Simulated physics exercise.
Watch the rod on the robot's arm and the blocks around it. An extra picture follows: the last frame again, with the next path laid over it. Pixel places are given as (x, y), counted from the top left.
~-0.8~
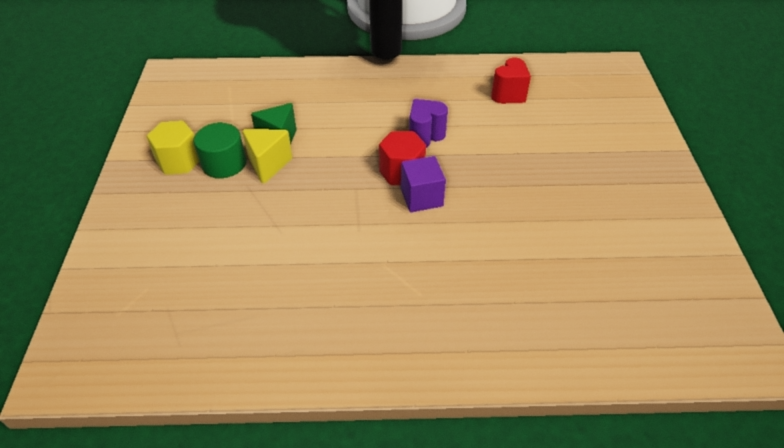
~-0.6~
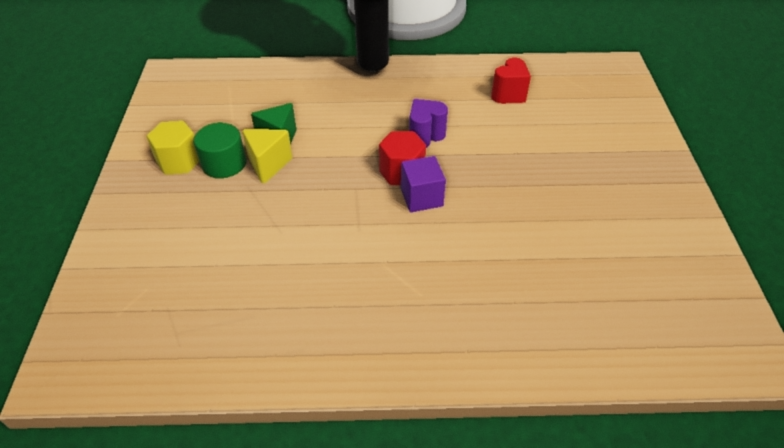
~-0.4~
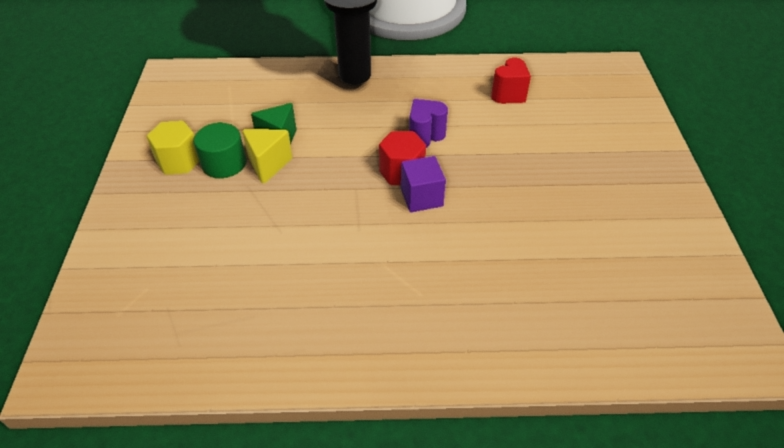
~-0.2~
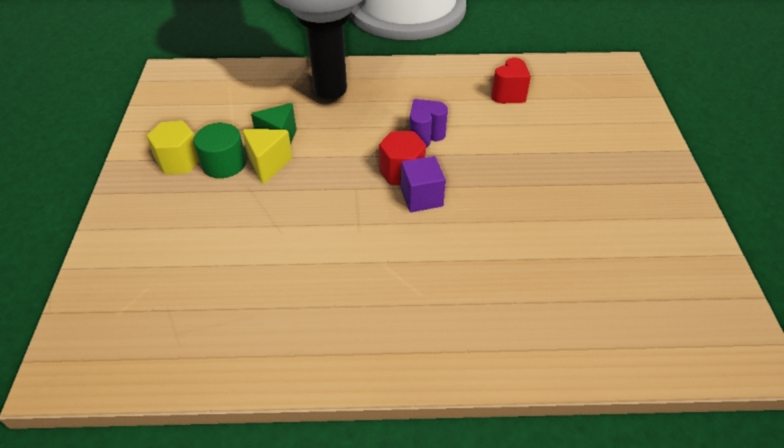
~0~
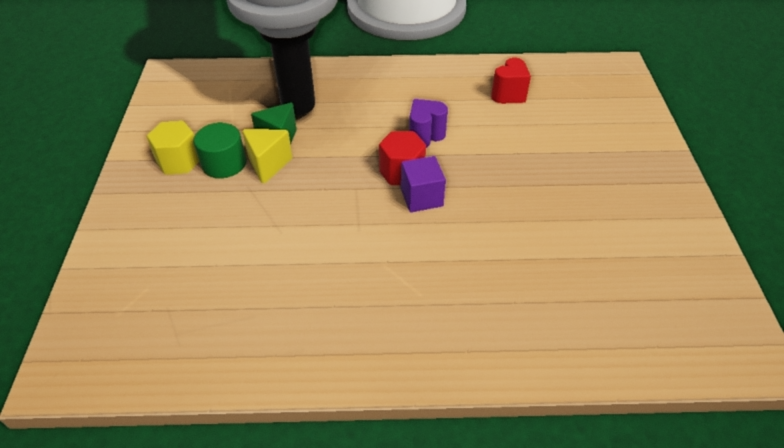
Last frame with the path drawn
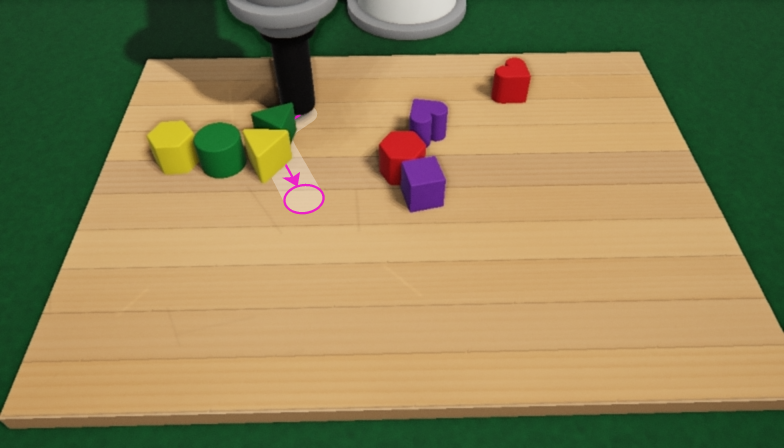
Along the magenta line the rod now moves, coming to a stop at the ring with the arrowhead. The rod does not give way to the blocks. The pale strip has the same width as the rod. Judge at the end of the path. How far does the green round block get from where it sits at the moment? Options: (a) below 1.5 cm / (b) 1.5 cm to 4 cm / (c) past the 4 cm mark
a - below 1.5 cm.
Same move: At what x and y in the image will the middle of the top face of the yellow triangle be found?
Most likely (247, 167).
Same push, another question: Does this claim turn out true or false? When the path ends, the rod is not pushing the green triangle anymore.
Answer: False.
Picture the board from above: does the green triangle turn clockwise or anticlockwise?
Verdict: Clockwise.
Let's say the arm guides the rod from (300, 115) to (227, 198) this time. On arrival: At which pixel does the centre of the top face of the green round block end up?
It ends at (188, 152).
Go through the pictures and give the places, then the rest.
Tip of the rod (386, 52), middles of tops, green round block (216, 136), yellow triangle (263, 138), green triangle (275, 114), in the first frame.
Rod (373, 63), nothing pushed, in the second frame.
Rod (355, 76), nothing pushed, in the third frame.
Rod (331, 91), nothing pushed, in the fourth frame.
Rod (299, 106), green round block (216, 136), yellow triangle (263, 138), green triangle (275, 114), in the fifth frame.
The line goes from (300, 115) by way of (275, 139) and (287, 168) to (304, 199).
What follows on the original path. One third of the way, rod (273, 131); yellow triangle (257, 151), turned 35° clockwise; green triangle (271, 132).
Two thirds of the way, rod (286, 159); yellow triangle (247, 166), turned 60° clockwise; green triangle (279, 163), turned 30° clockwise.
At the end, rod (303, 190); green round block unmoved; yellow triangle (247, 167), turned 65° clockwise; green triangle (287, 195), turned 50° clockwise.
